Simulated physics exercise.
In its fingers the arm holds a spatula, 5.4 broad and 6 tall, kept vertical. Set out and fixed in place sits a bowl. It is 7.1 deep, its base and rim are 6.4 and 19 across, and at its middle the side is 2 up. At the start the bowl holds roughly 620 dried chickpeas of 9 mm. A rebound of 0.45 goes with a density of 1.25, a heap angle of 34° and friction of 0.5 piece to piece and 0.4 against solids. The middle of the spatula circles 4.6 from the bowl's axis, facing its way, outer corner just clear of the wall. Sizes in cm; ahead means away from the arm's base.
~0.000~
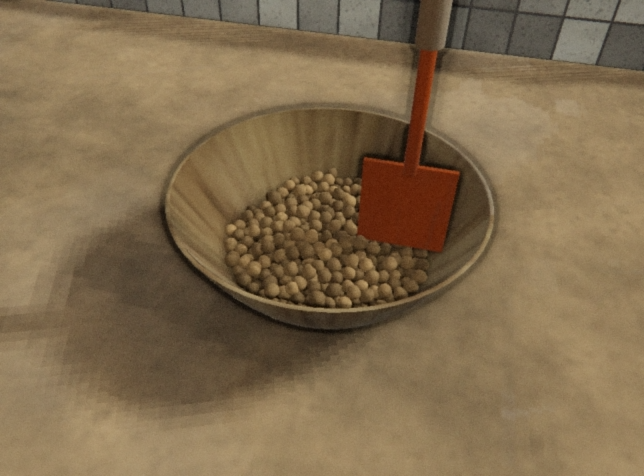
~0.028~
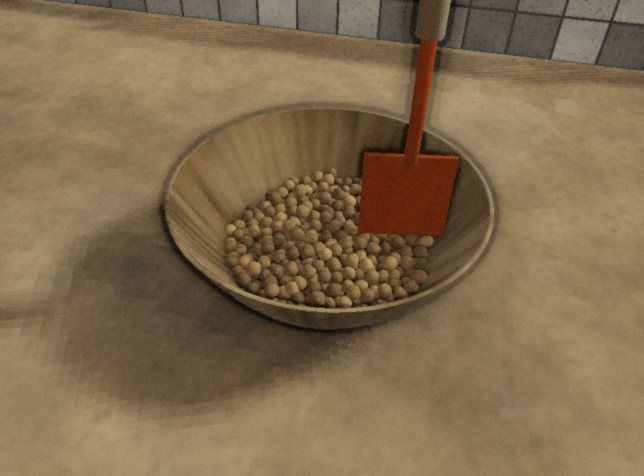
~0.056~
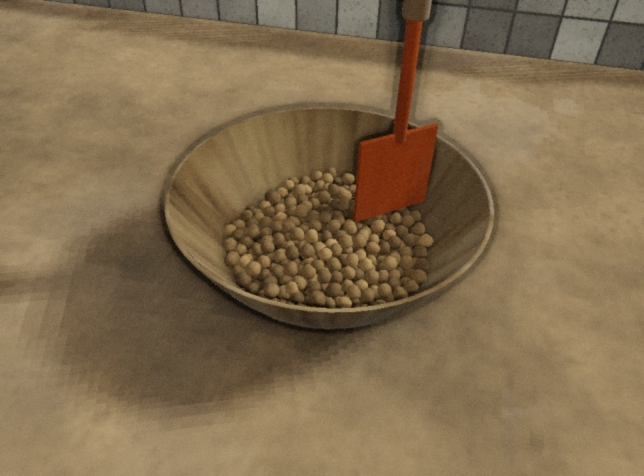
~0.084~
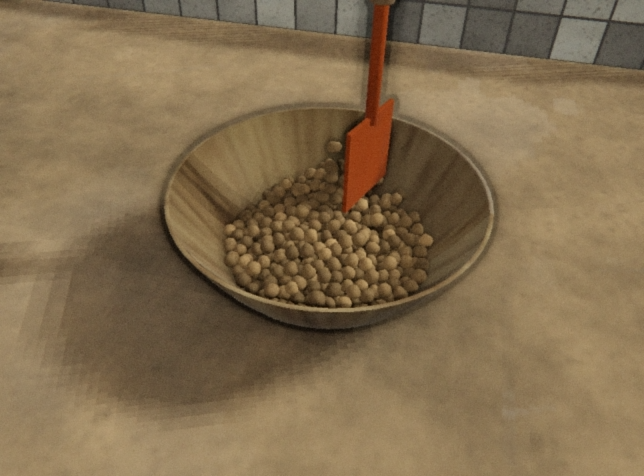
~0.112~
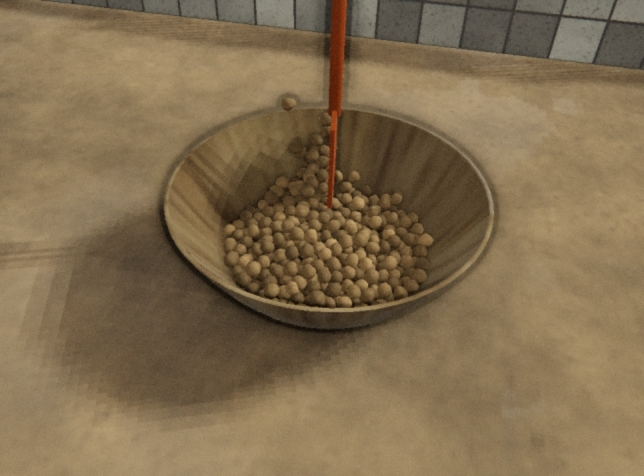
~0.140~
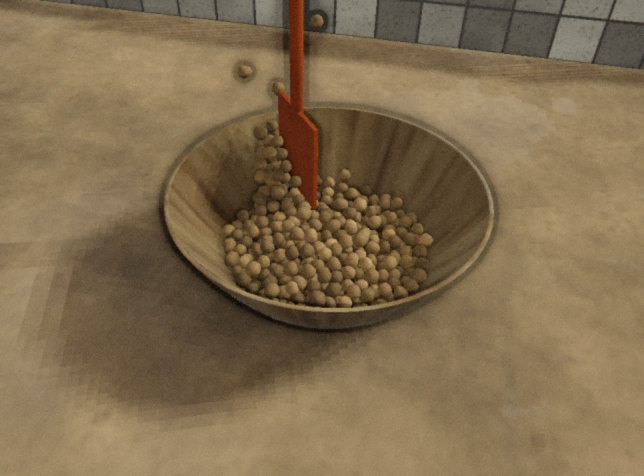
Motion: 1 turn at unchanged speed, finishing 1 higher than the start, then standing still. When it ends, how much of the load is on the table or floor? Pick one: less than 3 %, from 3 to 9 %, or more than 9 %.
From 3 to 9 %.
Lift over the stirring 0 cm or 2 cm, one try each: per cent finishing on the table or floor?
Around 10 percent, then 0 percent.
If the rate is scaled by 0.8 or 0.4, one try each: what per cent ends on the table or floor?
Estimates in order: Some 0 % and some 0 %.
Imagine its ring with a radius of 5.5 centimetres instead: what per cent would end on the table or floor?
That would give close to 0 per cent.
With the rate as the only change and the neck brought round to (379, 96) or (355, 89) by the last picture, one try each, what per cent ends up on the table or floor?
So, roughly 0 percent the first time and 0 percent the second.
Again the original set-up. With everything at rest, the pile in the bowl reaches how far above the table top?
I'd say close to 5.0 centimetres.
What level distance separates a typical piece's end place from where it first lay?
Around 0 centimetres.
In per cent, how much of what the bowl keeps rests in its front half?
I'd put it near 50 per cent.
After 0.22 s, 213° round, highest piece 15 above the table; 607 in the bowl, 12 in flight or on the tool.
After 0.29 s, 297° round, highest piece 12 above the table; 596 in the bowl, 6 on the table or floor, 17 in flight or on the tool.
After 0.53 s, 0° round, highest piece 5 above the table; 587 in the bowl, 32 on the table or floor.
After 1.23 s, 0° round, highest piece 5 above the table; 587 in the bowl, 32 on the table or floor.
At rest, 587 in the bowl, 32 on the table or floor. That is 5 % on the table or floor.
